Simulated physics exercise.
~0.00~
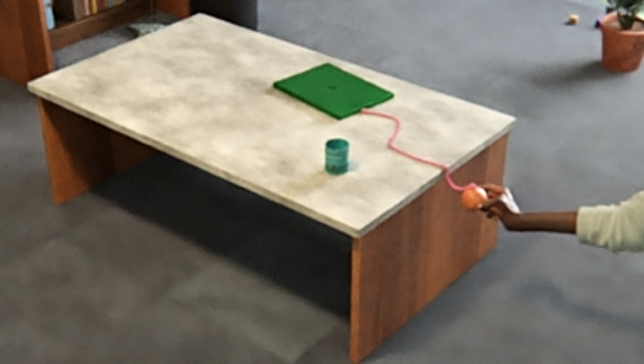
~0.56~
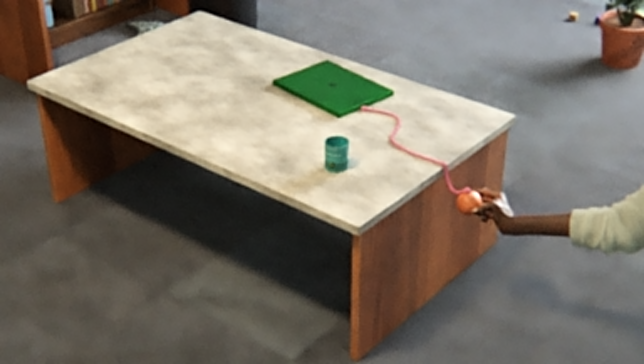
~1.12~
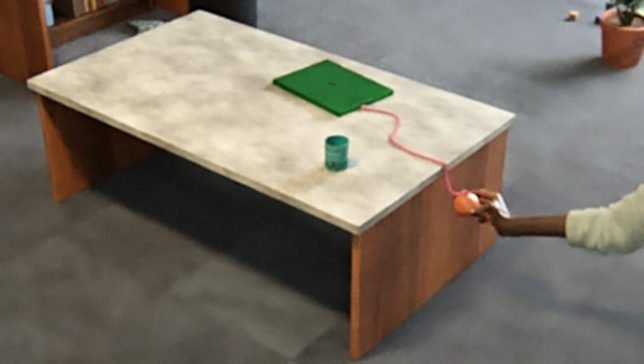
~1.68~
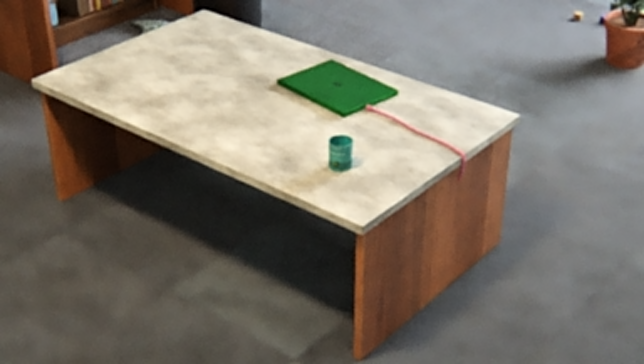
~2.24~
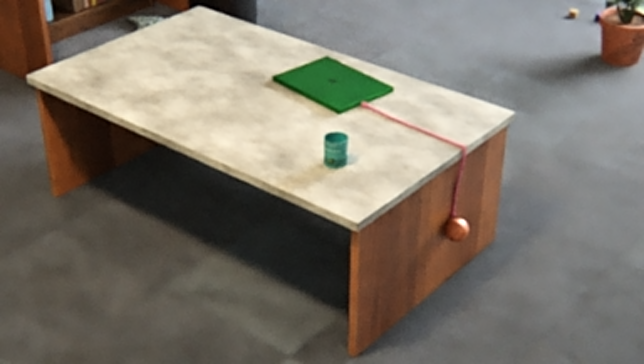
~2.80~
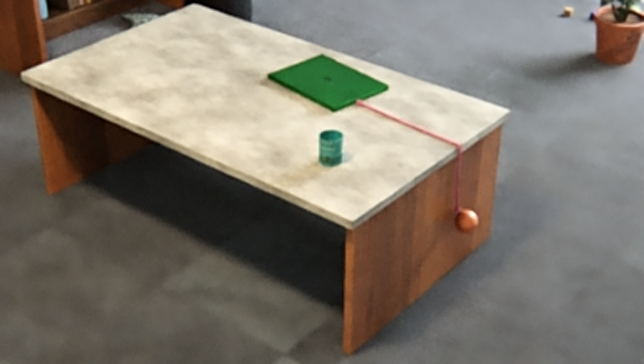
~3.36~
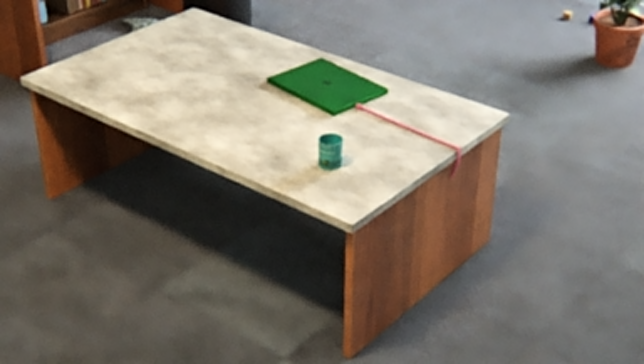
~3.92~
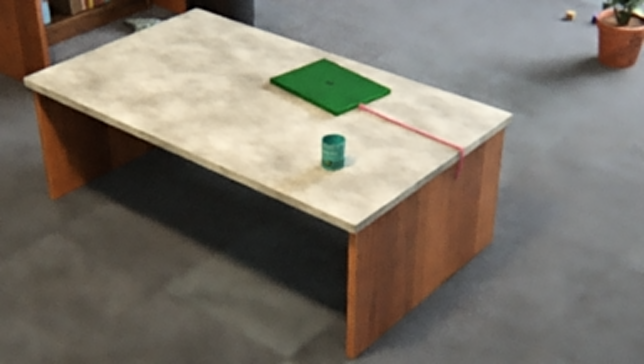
On a stone-topped desk, a hand releasing a corded orange ball that drops and swings below the edge, laptop and cup staying put.
